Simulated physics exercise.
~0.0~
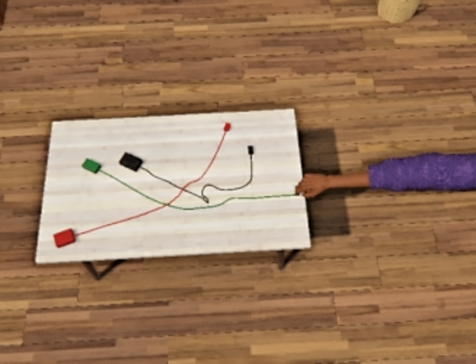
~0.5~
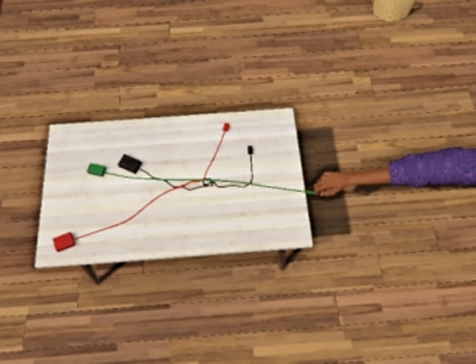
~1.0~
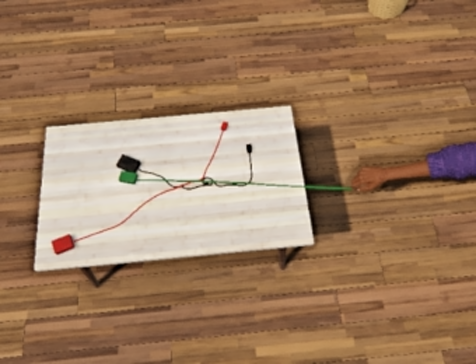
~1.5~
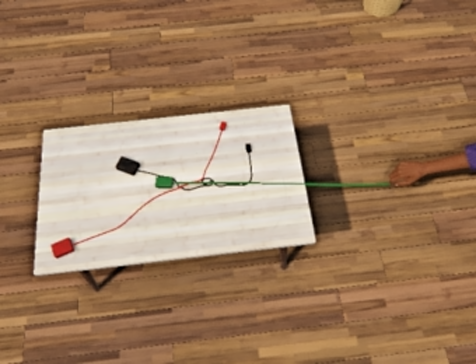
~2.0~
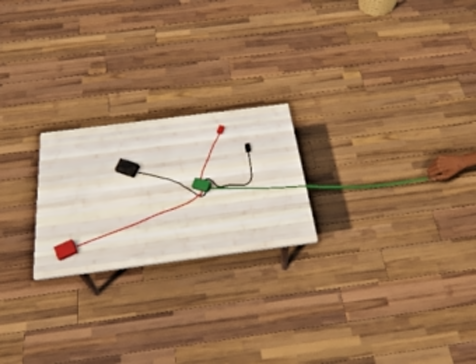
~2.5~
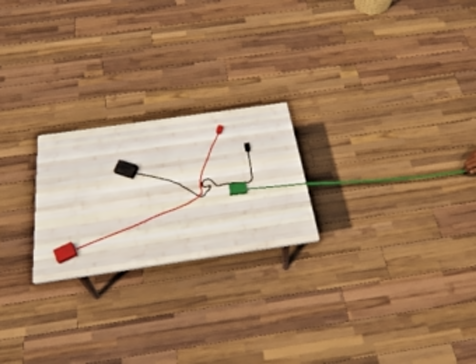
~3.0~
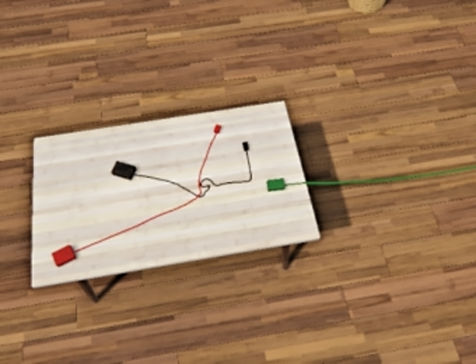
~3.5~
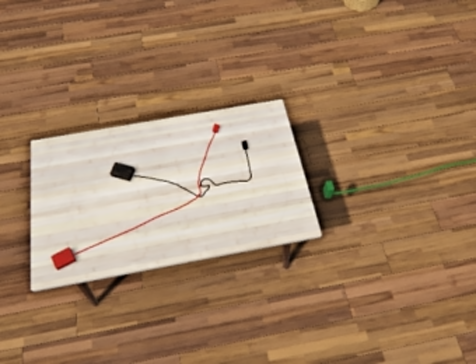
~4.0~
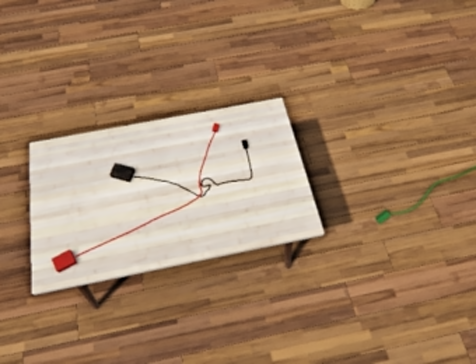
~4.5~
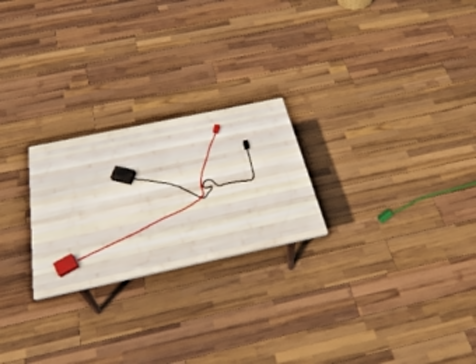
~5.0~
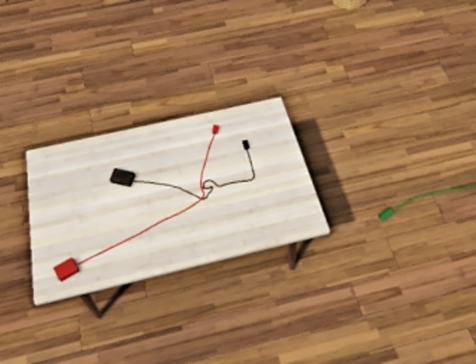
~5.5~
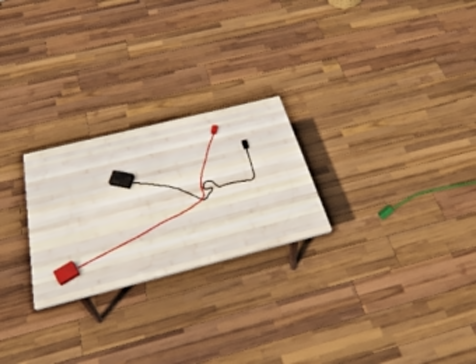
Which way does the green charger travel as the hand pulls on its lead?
The green charger travels to the right, sliding across the tabletop and off its edge.
The clip shows a hand in a purple sleeve pulling a green lead off the right side of a white table, dragging its charger across and over the edge onto the floor, while the red and black leads stay on the tabletop with their chargers.
